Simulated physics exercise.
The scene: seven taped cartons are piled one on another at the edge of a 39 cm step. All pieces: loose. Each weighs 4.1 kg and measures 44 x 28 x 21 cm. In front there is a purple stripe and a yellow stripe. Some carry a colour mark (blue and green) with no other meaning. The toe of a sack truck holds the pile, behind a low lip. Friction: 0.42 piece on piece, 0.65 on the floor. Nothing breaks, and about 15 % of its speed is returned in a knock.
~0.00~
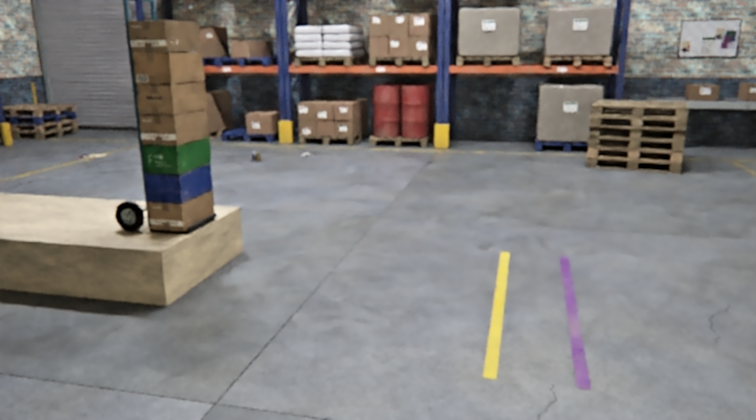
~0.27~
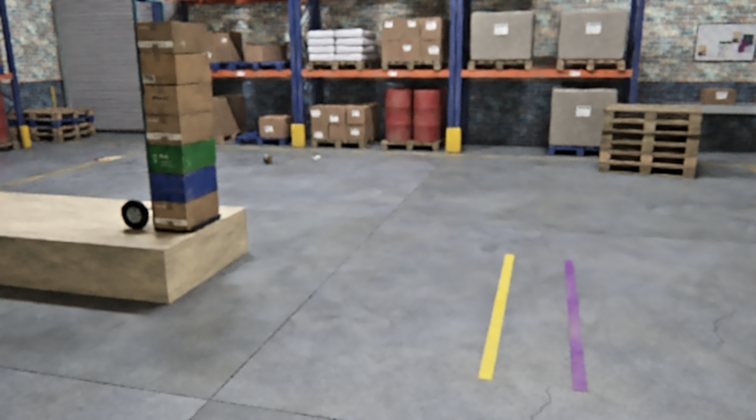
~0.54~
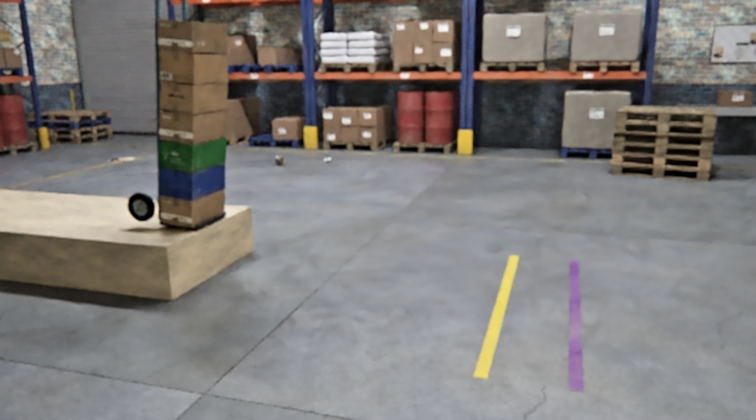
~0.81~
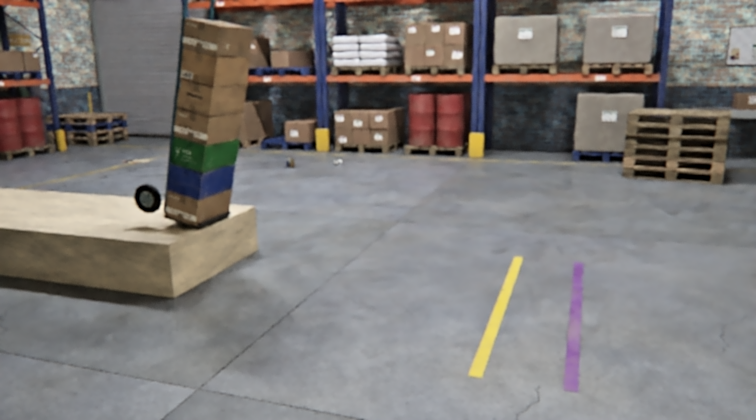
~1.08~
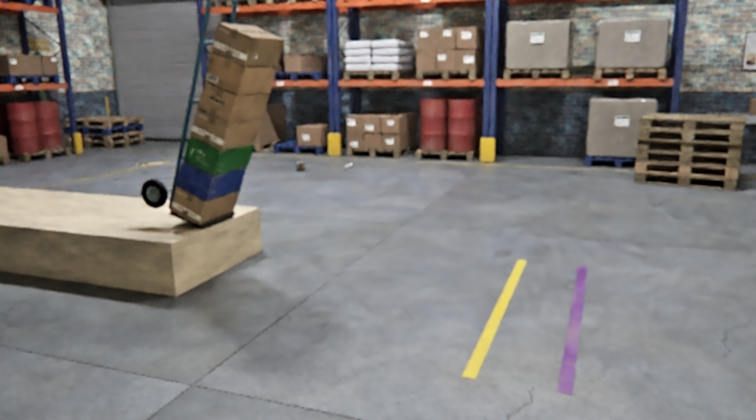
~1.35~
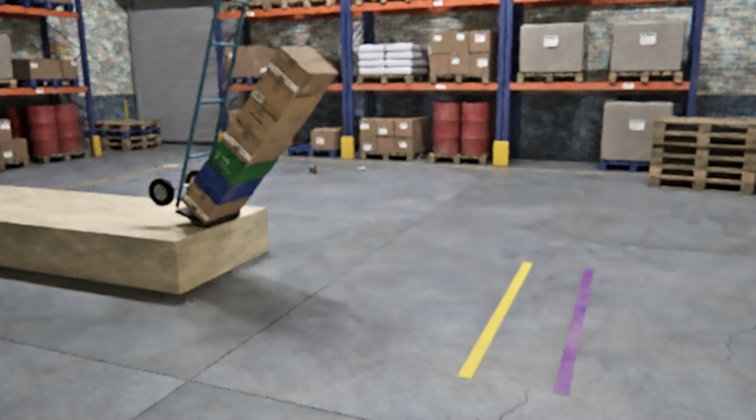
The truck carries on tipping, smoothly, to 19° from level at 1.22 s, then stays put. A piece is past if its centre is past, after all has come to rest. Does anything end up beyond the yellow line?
No - the line is not breached.
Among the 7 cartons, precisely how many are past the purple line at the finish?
Of those, 0 finish there.
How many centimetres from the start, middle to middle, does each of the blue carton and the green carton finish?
The blue one ends around 80 cm from its start and the green one around 110 cm.
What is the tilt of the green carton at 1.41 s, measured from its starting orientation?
Near 50 degrees from how it began.
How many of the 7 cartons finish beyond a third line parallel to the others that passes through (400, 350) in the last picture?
0 in total.
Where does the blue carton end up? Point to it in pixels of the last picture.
Its centre finishes around pixel (267, 259) in the last picture.
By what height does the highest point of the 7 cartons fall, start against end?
About 135 cm lower.
After 1.41 s, none of the 7 cartons past the yellow line, 7 disturbed; green carton leaning 46°, 6 cm lower; blue carton leaning 46°.
After 1.52 s, none of the 7 cartons past the yellow line, 7 disturbed; green carton leaning 59°, 17 cm lower; blue carton leaning 59°.
After 1.68 s, none of the 7 cartons past the yellow line, 7 disturbed; blue carton on its side; green carton on its side.
After 1.86 s, none of the 7 cartons past the yellow line, 7 disturbed; green carton on its side; blue carton on its side.
At rest (2.4 s), none of the 7 cartons past the yellow line, 7 disturbed; blue carton on its side; green carton on its side. The farthest middle lies 53 cm short of that line. As the last picture would show them, middles, blue carton near (267, 259), green carton near (296, 262).
